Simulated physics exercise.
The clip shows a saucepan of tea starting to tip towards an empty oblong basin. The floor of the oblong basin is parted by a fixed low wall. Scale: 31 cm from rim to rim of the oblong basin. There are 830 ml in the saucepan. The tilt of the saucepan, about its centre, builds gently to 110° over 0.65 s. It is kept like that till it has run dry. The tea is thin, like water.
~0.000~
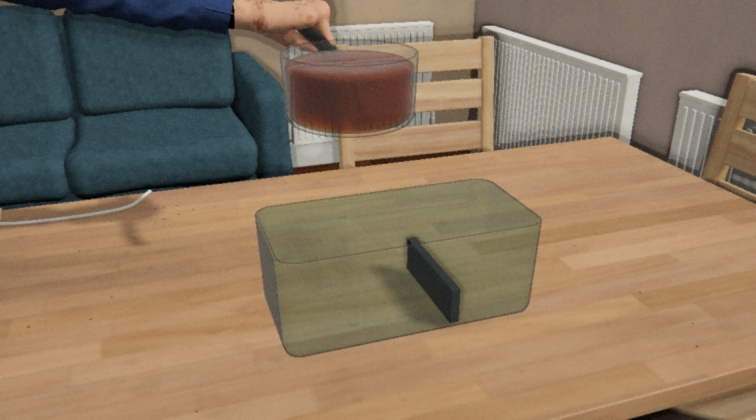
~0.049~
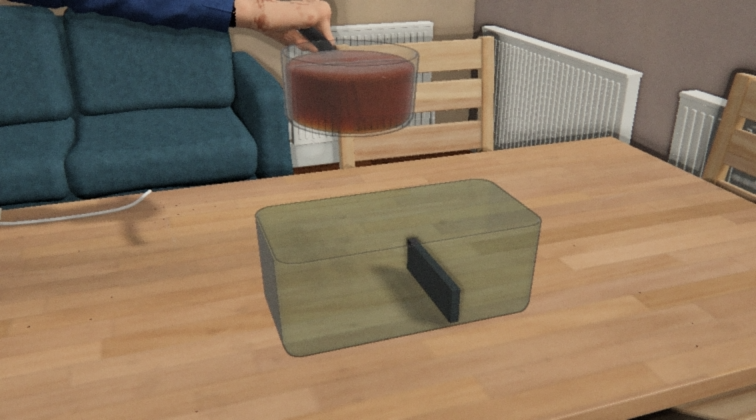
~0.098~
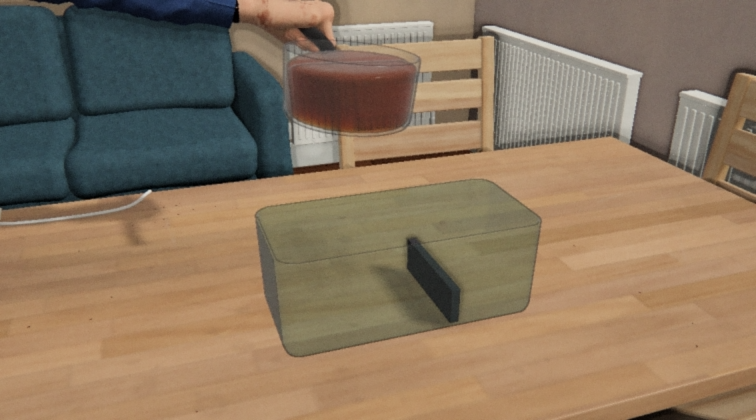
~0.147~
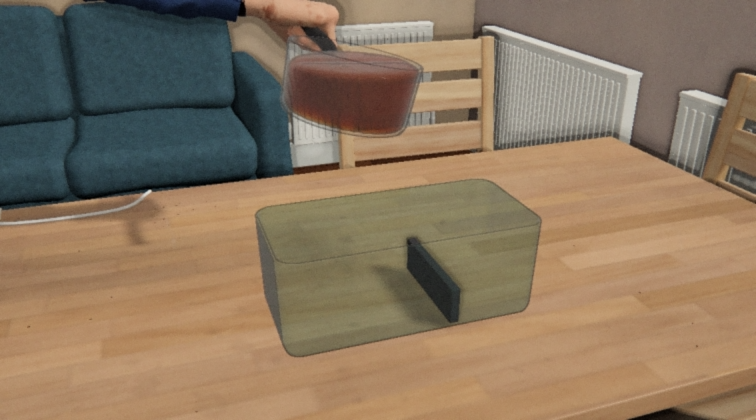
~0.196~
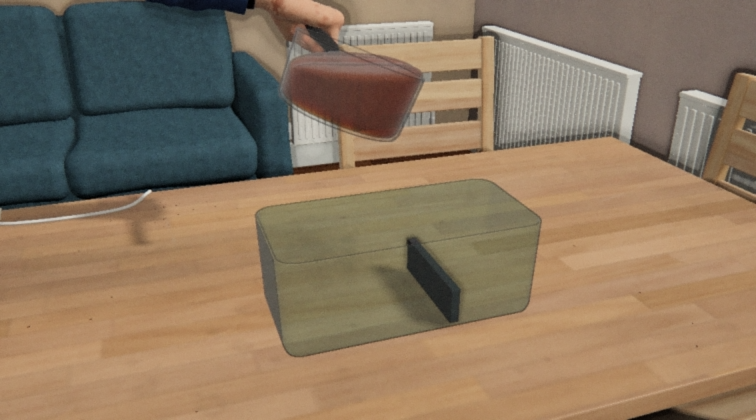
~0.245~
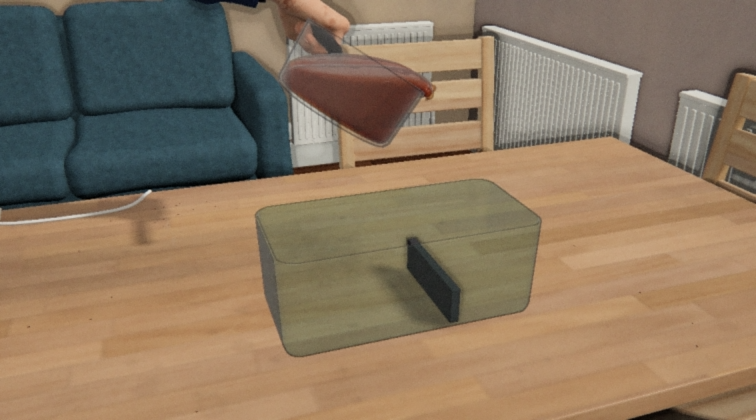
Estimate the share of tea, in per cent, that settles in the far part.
Roughly 54 per cent is past the wall.
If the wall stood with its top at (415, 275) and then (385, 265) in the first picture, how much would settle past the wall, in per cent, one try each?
In turn about 70 and 90 per cent.
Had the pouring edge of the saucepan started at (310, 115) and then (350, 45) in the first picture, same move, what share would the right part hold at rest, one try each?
First 15, then 10 per cent.
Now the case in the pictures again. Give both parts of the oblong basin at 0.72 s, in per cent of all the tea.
Left about 20, right about 58.
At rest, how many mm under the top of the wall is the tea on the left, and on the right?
Left about 32 mm, right about 14 mm.
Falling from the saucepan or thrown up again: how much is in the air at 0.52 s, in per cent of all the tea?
About 46 per cent.
After 0.52 s the tilt is 99° and 21 per cent is still to pour, 1 is left of the wall and 32 right of it.
After 0.72 s the tilt is 110° and 3 per cent is still to pour, 20 is left of the wall and 58 right of it.
After 0.92 s the tilt is 110° and 0 per cent is still to pour, 36 is left of the wall and 60 right of it.
After 1.15 s the tilt is 110° and 0 per cent is still to pour, 43 is left of the wall and 54 right of it.
In the end 43 per cent lies left of the wall, 54 right of it and 3 outside.
